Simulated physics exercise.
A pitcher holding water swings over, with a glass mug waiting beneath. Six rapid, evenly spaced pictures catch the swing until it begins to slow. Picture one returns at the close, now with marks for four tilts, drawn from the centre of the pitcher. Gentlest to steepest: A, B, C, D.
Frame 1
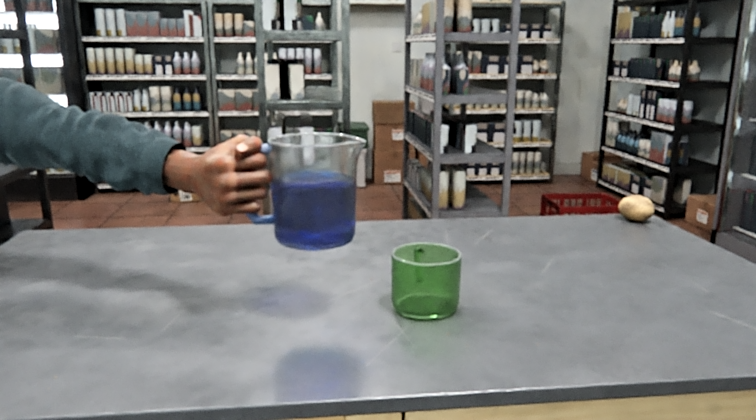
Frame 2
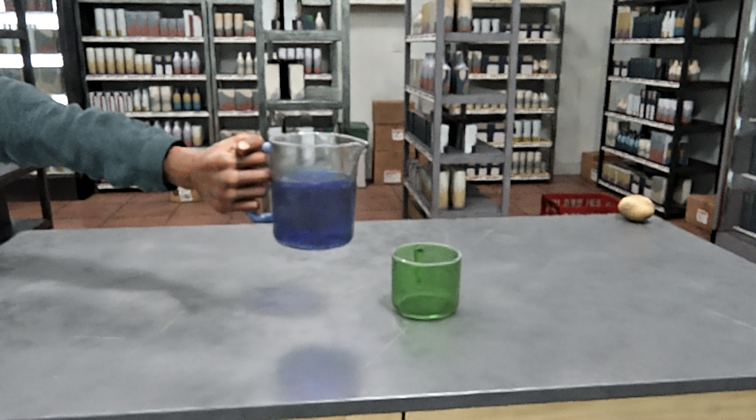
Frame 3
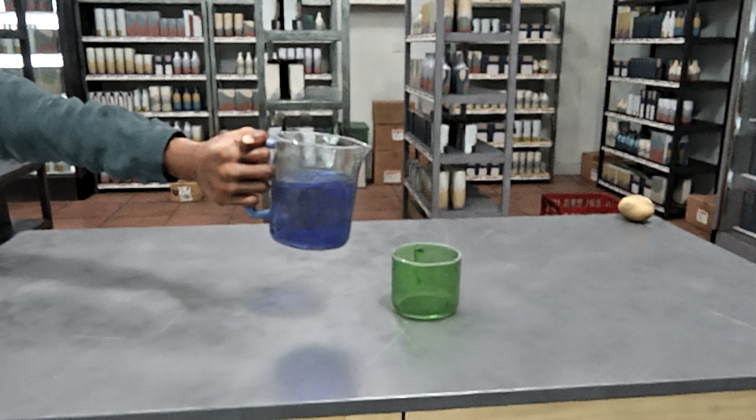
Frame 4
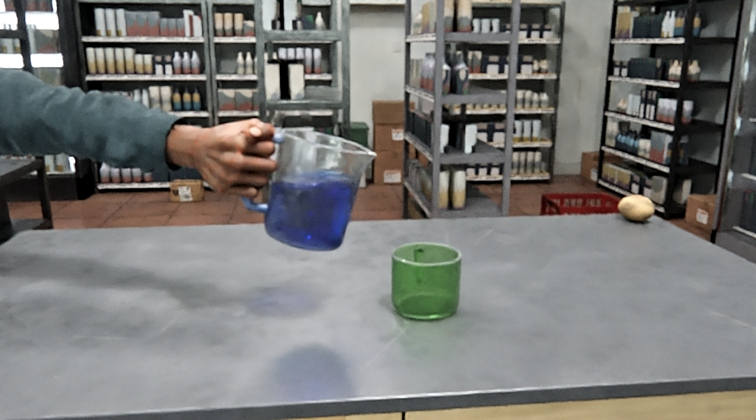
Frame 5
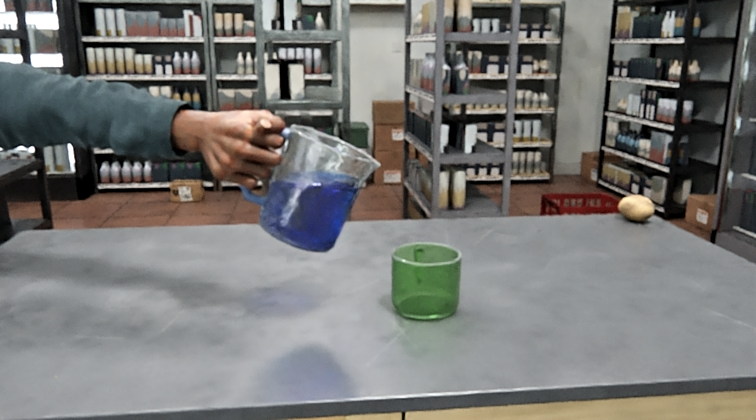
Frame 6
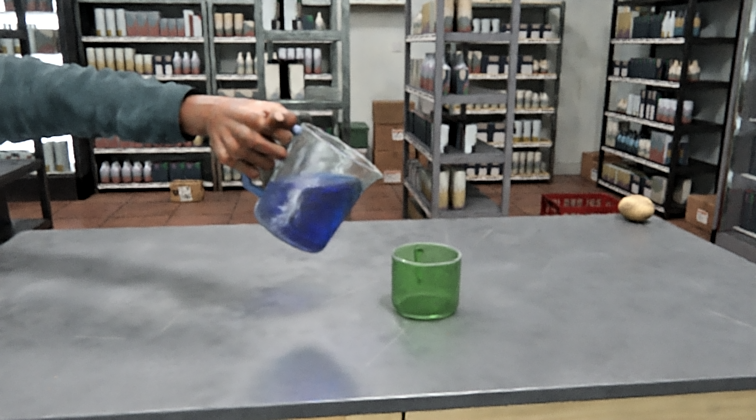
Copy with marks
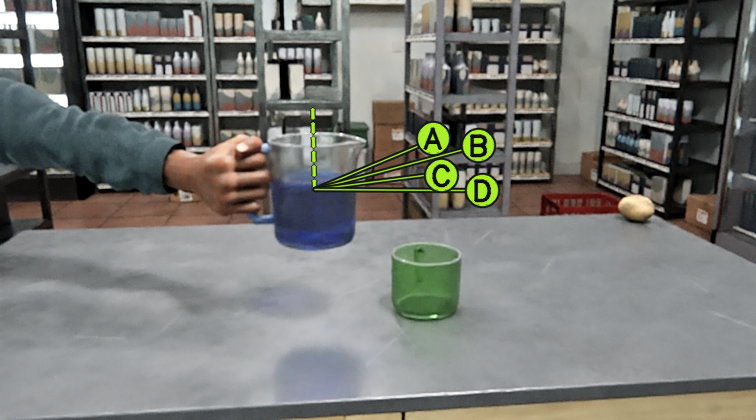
A hand in a dark teal sleeve, reaching in from the left, holds a clear pitcher of blue liquid above a grey countertop and gradually tilts it to the right, the liquid shifting toward the spout. A green glass mug stands on the counter below and to the right, and a small tan, egg-shaped object rests near the far right edge. The steady, front-on view shows a storeroom-like space with shelves of bottles and boxes behind.
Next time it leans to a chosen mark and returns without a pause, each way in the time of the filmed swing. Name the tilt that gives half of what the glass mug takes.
A works best here.
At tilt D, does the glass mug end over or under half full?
Over half.
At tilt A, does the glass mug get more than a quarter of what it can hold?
Yes, it does.
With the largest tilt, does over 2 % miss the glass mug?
Yes, it does.
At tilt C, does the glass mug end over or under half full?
Over half.
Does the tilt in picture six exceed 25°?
Yes.
On the marked copy, A at (417, 146); B at (462, 149); C at (424, 175); D at (465, 190).
With A, the glass mug ends with about 54 % of what it can hold.
With B, the glass mug ends with about 76 % of what it can hold.
With C, the glass mug ends with about 88 % of what it can hold; 8 % of the water is spilt.
With D, the glass mug ends with about 75 % of what it can hold; 29 % of the water is spilt.
